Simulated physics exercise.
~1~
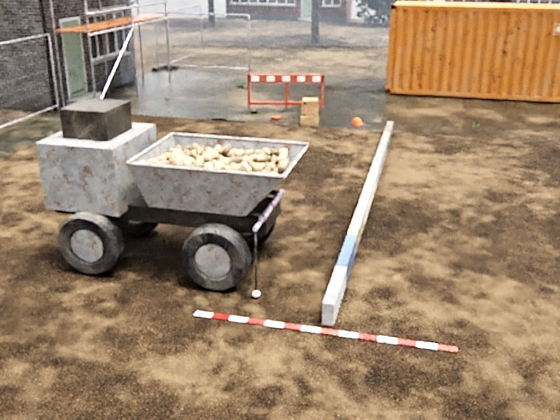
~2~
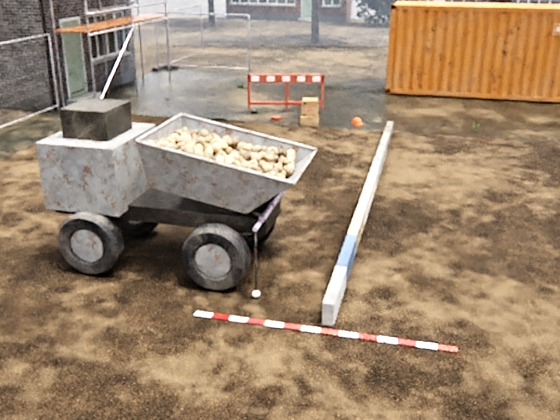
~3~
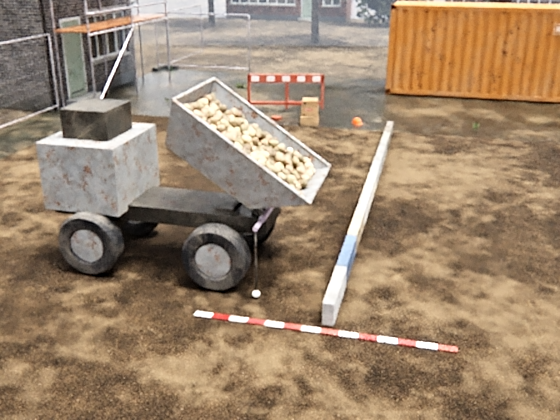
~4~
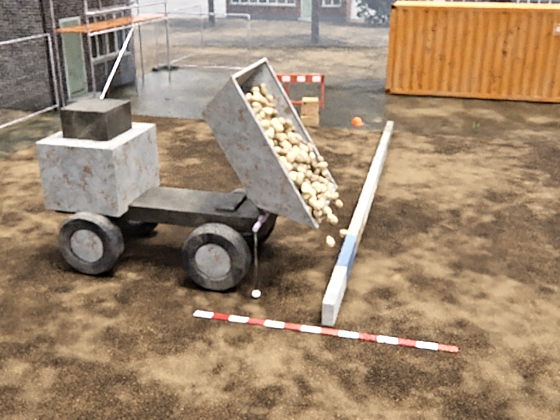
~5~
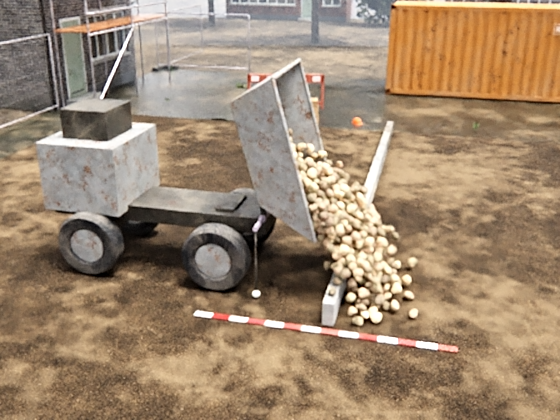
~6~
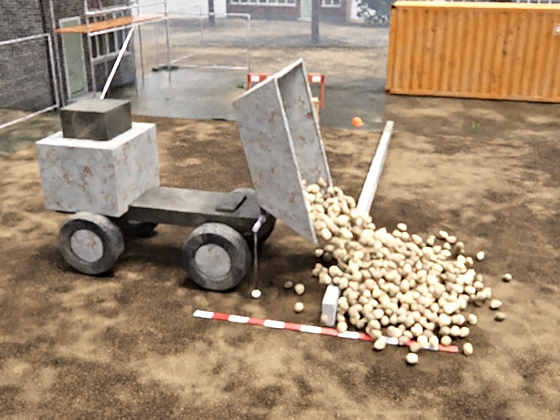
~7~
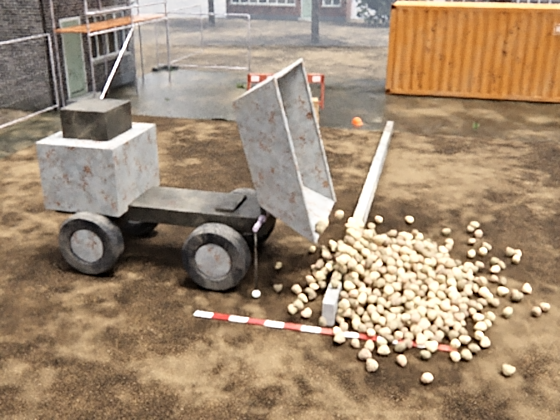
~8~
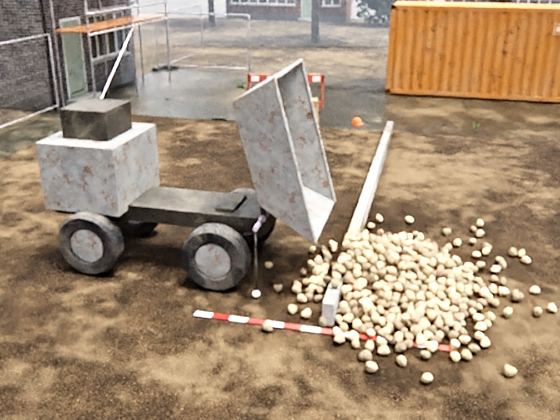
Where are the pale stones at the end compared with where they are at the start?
At the start the stones lie in the dumper's level skip. By the end they are on the ground to the right, mostly in a spread heap over the far side of the kerb, with a few between the kerb and the dumper.
